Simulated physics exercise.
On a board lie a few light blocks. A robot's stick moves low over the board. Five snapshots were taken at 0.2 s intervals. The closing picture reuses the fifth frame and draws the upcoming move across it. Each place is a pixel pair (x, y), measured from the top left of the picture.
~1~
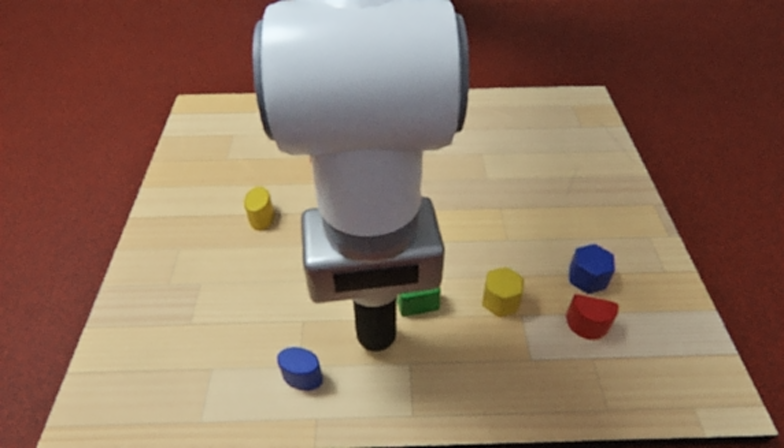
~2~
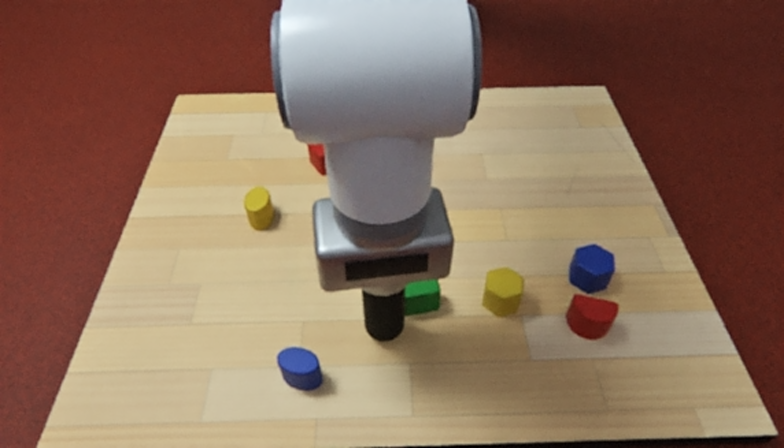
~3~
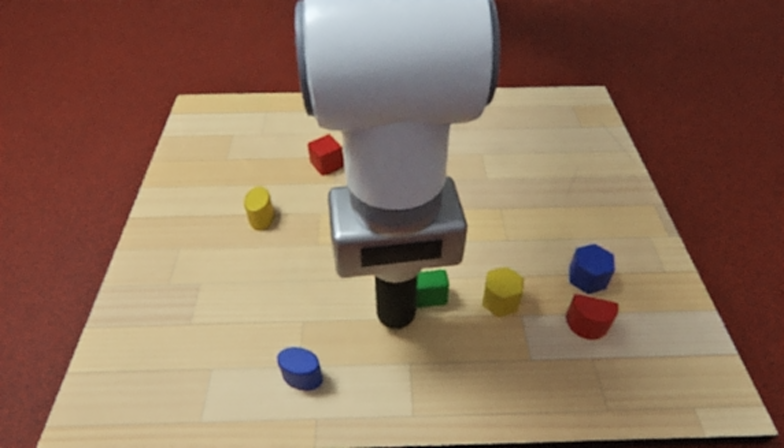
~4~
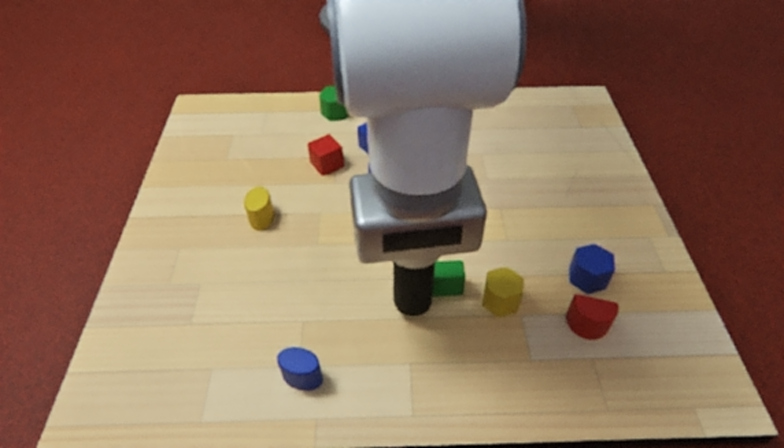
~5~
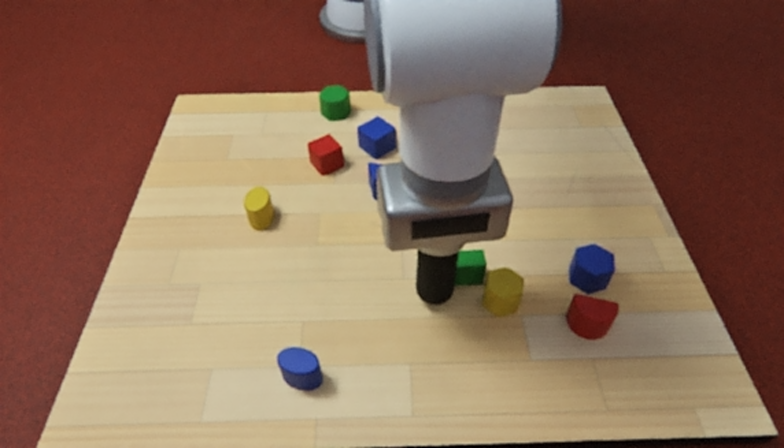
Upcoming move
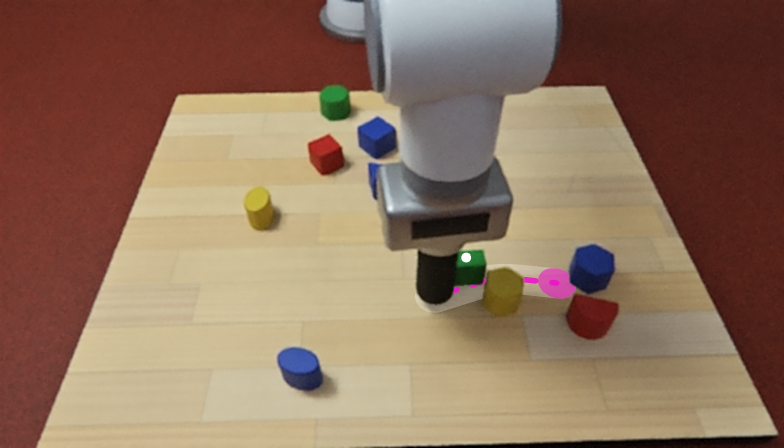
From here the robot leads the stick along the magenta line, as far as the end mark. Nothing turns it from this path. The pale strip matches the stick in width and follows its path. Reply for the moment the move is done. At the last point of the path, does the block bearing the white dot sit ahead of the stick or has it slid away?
Beside or behind it.
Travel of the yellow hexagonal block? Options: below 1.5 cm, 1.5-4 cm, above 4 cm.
I'd go with 1.5 to 4 cm for this block.
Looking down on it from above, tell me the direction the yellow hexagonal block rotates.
It turns round clockwise.
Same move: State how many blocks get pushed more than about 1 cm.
That push would leave two blocks displaced by more than about 1 cm.
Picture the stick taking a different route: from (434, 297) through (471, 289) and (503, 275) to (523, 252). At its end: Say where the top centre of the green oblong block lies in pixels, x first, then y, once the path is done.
My estimate: (511, 207).
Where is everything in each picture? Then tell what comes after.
In the first frame, tip of the stick at (376, 334), middles of tops, green oblong block hidden, yellow hexagonal block at (505, 281), blue hexagonal block at (596, 258), red D-shaped block at (596, 307).
In the second frame, stick at (384, 324), nothing pushed.
In the third frame, stick at (396, 312), green oblong block at (428, 279).
In the fourth frame, stick at (413, 300), green oblong block at (445, 268).
In the fifth frame, stick at (435, 289), green oblong block at (466, 258), yellow hexagonal block at (505, 281), blue hexagonal block at (596, 258), red D-shaped block at (596, 307).
The line goes from (434, 297) over (493, 280) to (557, 283); the dot is on the green oblong block.
The first path, step by step. One third of the way, stick at (476, 277); green oblong block at (499, 240), turned 25° anticlockwise; yellow hexagonal block at (512, 282), turned 20° clockwise.
Two thirds of the way, stick at (518, 271); green oblong block at (516, 230), turned 80° anticlockwise; yellow hexagonal block at (535, 290), turned 65° clockwise.
At the end, stick at (560, 275); green oblong block at (516, 230), turned 80° anticlockwise; yellow hexagonal block at (539, 292), turned 80° clockwise; blue hexagonal block at (602, 258); red D-shaped block unmoved.
